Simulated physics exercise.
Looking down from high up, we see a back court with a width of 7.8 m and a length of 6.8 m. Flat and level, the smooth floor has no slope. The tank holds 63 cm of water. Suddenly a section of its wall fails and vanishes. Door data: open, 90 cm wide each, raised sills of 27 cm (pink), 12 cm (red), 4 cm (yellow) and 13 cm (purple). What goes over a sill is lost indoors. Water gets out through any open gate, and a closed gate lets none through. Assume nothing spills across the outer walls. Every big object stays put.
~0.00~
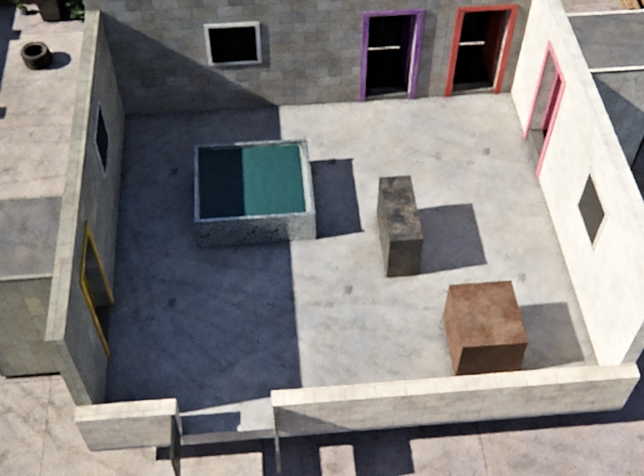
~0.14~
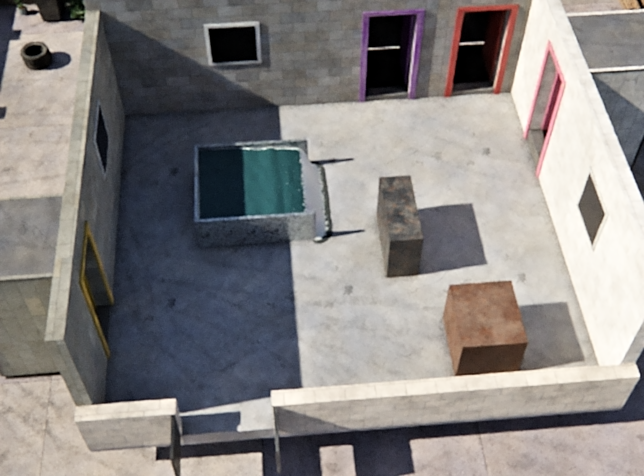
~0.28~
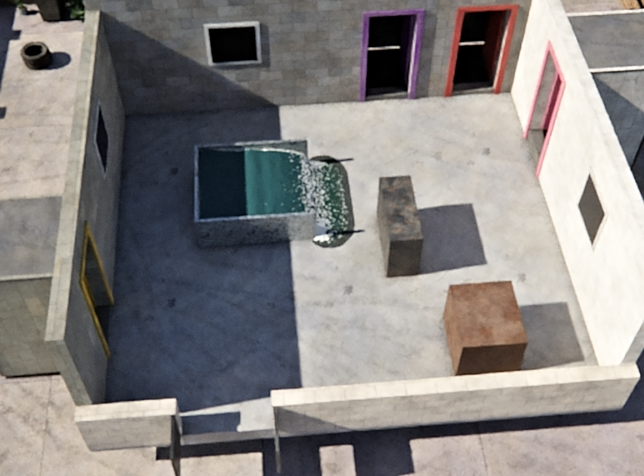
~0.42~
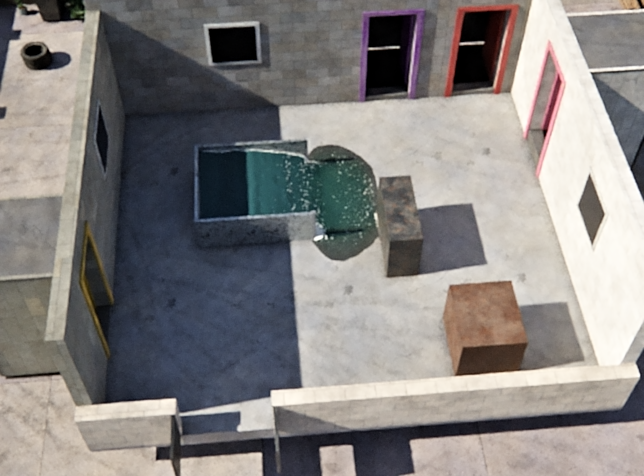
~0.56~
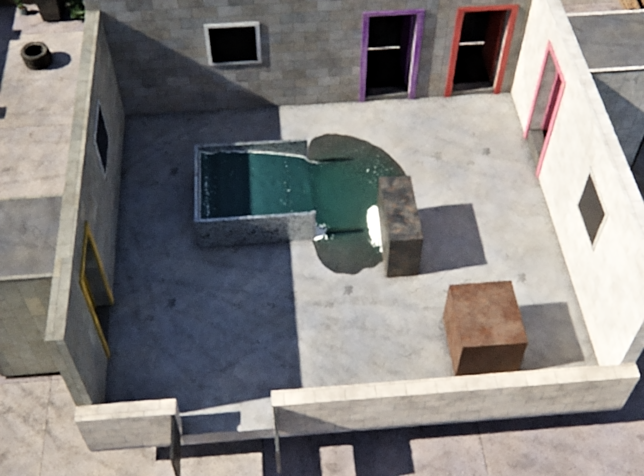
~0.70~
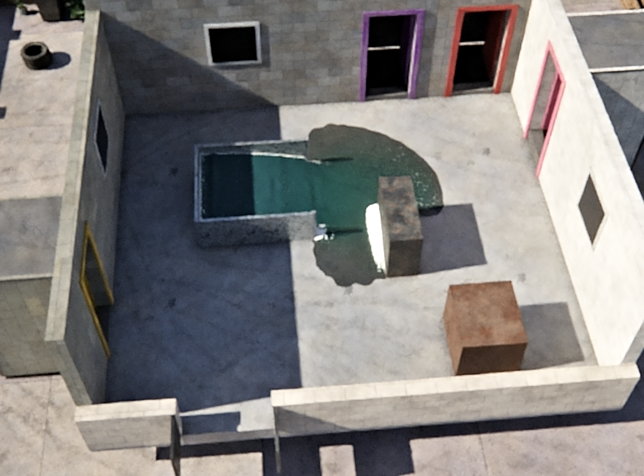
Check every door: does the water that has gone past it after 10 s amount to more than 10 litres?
Pink door: It does not. Red door: It does. Yellow door: It does not. Purple door: It does not.
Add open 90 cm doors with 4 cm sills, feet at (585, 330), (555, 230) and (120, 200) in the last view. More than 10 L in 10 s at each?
Per doorway, in order: Sufficient / sufficient / insufficient.
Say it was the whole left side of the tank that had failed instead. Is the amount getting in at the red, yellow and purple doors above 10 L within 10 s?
So red ends up short of it, yellow past the limit, purple short of it.
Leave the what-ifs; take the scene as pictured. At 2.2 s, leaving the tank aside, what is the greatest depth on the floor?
It tops out at some 27 cm.
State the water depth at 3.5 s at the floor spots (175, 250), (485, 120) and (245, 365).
Depths: About 0, 22 and 1 centimetres.
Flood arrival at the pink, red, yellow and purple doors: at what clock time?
Times: Pink 1.3 seconds, red 2.0 seconds, yellow 6.0 seconds, purple 1.4 seconds.
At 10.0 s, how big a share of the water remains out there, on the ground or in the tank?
About 94 per cent.
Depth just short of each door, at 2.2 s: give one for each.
Depths: Pink door 25 cm, red door 10 cm, yellow door 0 cm, purple door 9 cm.
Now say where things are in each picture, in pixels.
In the first frame, the tank at (253, 182) is whole and still, 63 cm deep.
In the second frame, water pours out at (308, 194) and has run 0.9 m, to (317, 241); typically 9 cm deep outside, 63 cm at the tank's back.
In the third frame, water pours out at (308, 195) and has run 1.1 m, to (338, 242); typically 11 cm deep outside, 63 cm at the tank's back.
In the fourth frame, the front is at (345, 152), 1.4 m from the gap at (308, 196); 2.6 m2 of floor is under water; 62 cm left at the back of the tank.
In the fifth frame, the front is at a hidden place, 1.9 m from the gap at (308, 196); 4.0 m2 of floor is under water; 55 cm left at the back of the tank.
In the sixth frame, water pours out at (308, 196) and has run 2.4 m, to (431, 175); typically 7 cm deep outside, 53 cm at the tank's back.
After 1.4 s water covers 25 % of the floor and is deepest (36 cm) near (369, 224); pink door 8 cm at the sill, 0 L in, red door not reached, yellow door not reached, purple door not reached.
After 2.2 s water covers 40 % of the floor and is deepest (27 cm) near (369, 224); pink door 25 cm at the sill, 0 L in, red door 10 cm at the sill, 0 L in, yellow door not reached, purple door 9 cm at the sill, 0 L in.
After 3.5 s water covers 50 % of the floor and is deepest (25 cm) near (508, 97); pink door 17 cm at the sill, 0 L in, red door 23 cm at the sill, 35 L in, yellow door not reached, purple door 6 cm at the sill, 0 L in.
After 6.0 s water covers 65 % of the floor and is deepest (10 cm) near (511, 395); pink door 8 cm at the sill, 0 L in, red door 8 cm at the sill, 71 L in, yellow door not reached, purple door 9 cm at the sill, 0 L in.
After 10.0 s water covers 90 % of the floor and is deepest (10 cm) near (574, 302); pink door 3 cm at the sill, 0 L in, red door 3 cm at the sill, 71 L in, yellow door 3 cm at the sill, 0 L in, purple door 4 cm at the sill, 0 L in.
